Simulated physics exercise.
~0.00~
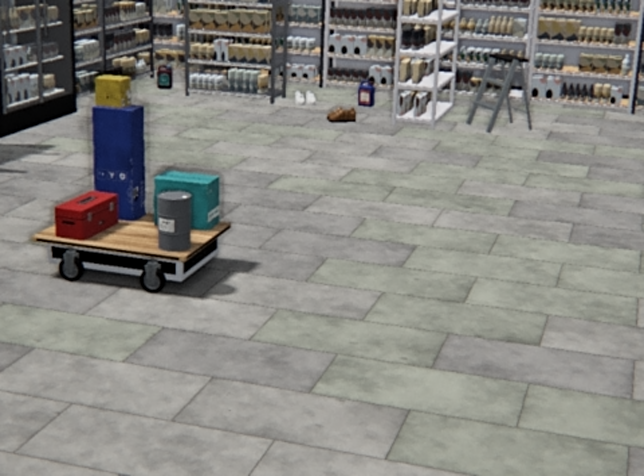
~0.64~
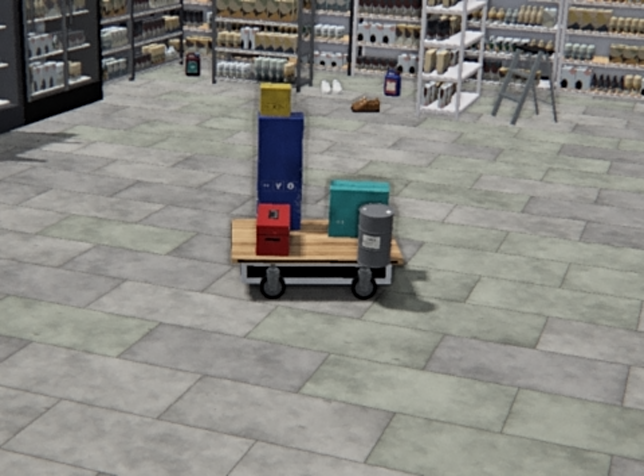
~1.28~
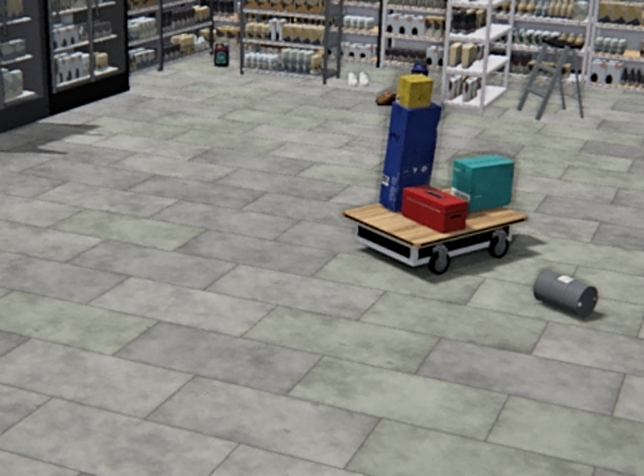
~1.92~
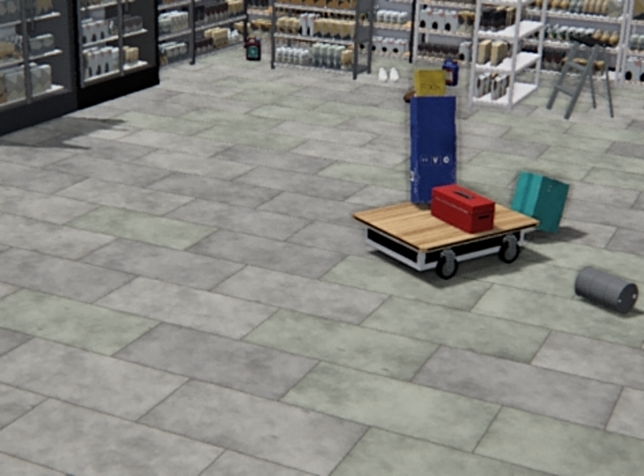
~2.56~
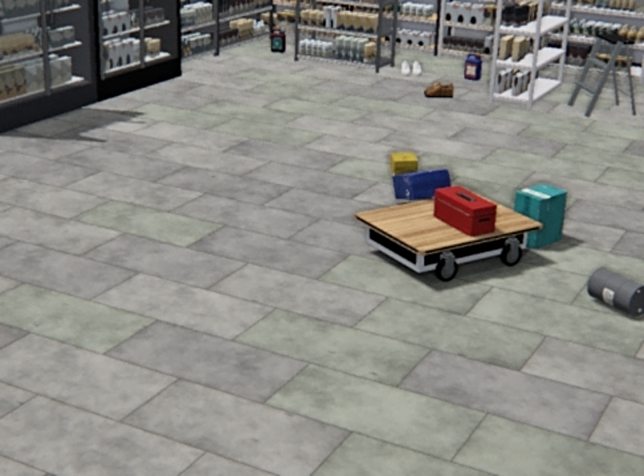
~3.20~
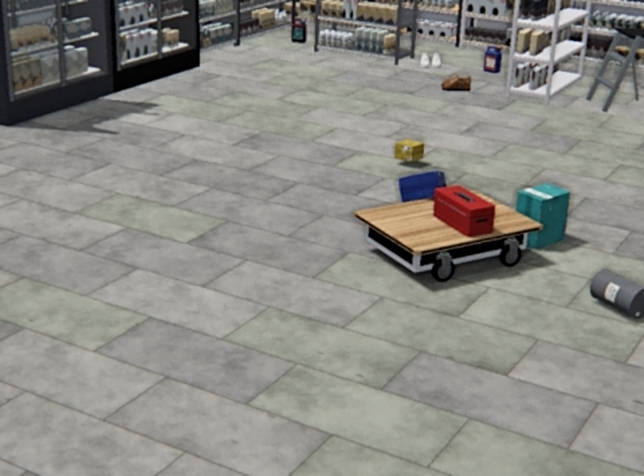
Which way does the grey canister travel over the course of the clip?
The grey canister moves to the right, ending up lying on the floor beyond the cart.
A cart turns and stops, shedding everything except the red toolbox, grey canister first.
